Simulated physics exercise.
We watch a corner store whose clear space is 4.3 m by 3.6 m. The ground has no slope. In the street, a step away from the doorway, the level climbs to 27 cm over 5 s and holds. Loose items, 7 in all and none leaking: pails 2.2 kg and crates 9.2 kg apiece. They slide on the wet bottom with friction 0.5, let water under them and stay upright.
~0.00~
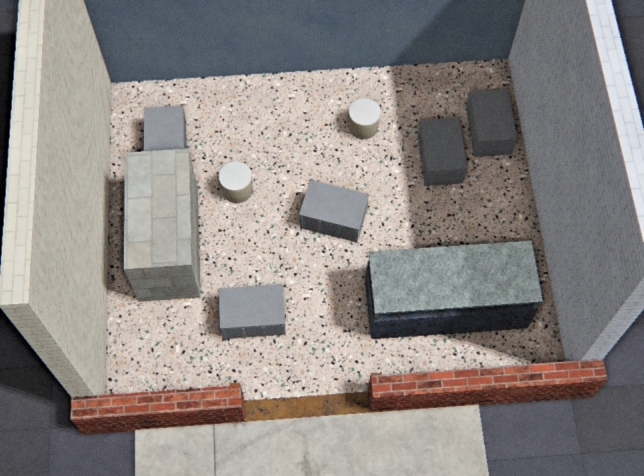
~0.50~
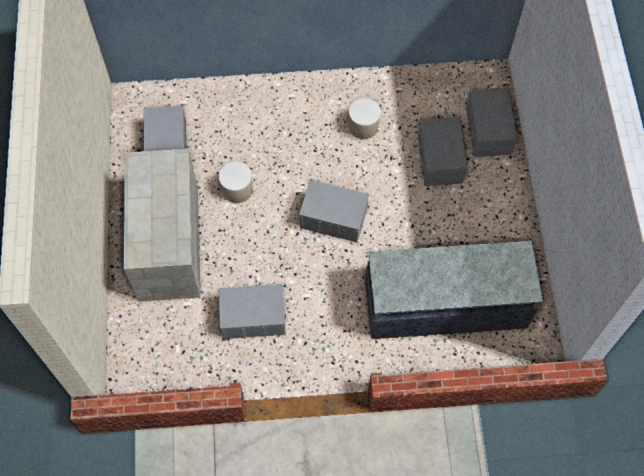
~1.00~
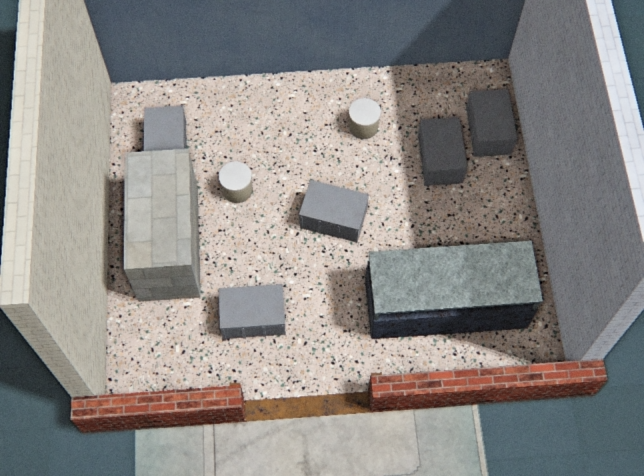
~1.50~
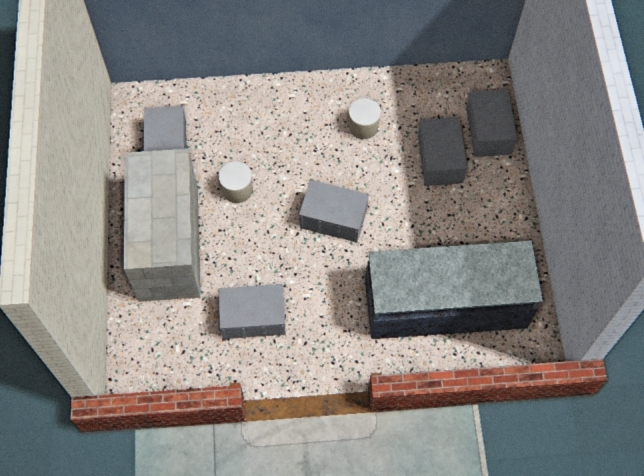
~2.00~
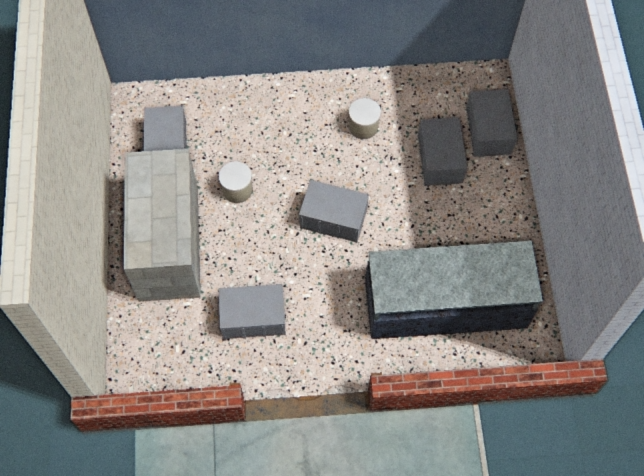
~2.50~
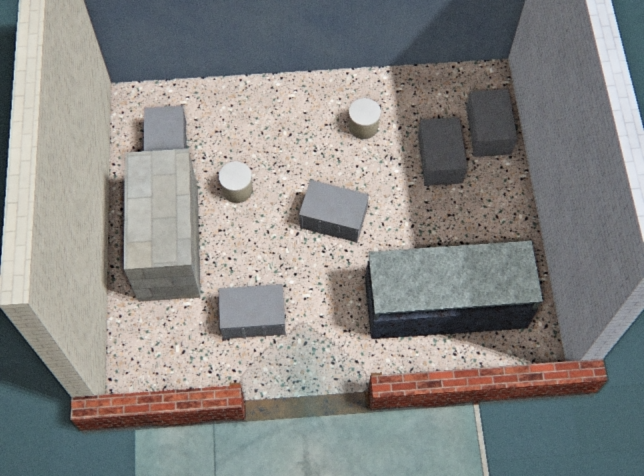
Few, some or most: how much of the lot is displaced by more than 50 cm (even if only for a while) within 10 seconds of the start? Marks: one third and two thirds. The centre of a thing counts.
It is two thirds or more.
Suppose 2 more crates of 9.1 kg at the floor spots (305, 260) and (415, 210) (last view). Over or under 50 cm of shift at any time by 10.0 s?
In that order: Past it, less.
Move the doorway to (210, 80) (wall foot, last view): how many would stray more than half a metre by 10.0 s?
In that case 5 of them.
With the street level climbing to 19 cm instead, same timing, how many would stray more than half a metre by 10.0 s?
In that case 5 of them.
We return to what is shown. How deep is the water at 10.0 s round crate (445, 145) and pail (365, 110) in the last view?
About 6 and 12 cm.
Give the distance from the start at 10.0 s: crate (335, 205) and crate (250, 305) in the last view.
In that order: 120 cm, 250 cm.
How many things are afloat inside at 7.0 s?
4 of them.
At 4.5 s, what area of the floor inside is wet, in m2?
Some 5.5 m2.
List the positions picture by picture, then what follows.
A pail at (235, 176) rests on the ground; a crate at (334, 204), on the bottom; 0.0 m2 under water; 0 of 7 have shifted, in the first picture.
A pail at (235, 176) rests on the ground; a crate at (334, 204) rests on the ground; 0.0 m2 under water; 0 of 7 have shifted, in the second picture.
A pail at (235, 176), on the bottom; a crate at (334, 204) rests on the ground; water covers 0.0 m2; 0 of 7 have shifted, in the third picture.
A pail at (235, 176), on the bottom; a crate at (334, 204) rests on the ground; 0.0 m2 under water; 0 of 7 have shifted, in the fourth picture.
A pail at (235, 176), on the bottom; a crate at (334, 204) rests on the ground; water covers 0.0 m2; 0 of 7 have shifted, in the fifth picture.
A pail at (235, 176) rests on the ground; a crate at (334, 204) rests on the ground; 0.5 m2 under water; 0 of 7 have shifted, in the sixth picture.
After 3.5 s 0 of 7 are over 50 cm from their spots; 0 afloat.
After 4.5 s 2 of 7 are over 50 cm from their spots; 0 afloat.
After 7.0 s 4 of 7 are over 50 cm from their spots; 4 afloat.
After 10.0 s 6 of 7 are over 50 cm from their spots, and 6 have been at some point; 7 afloat.
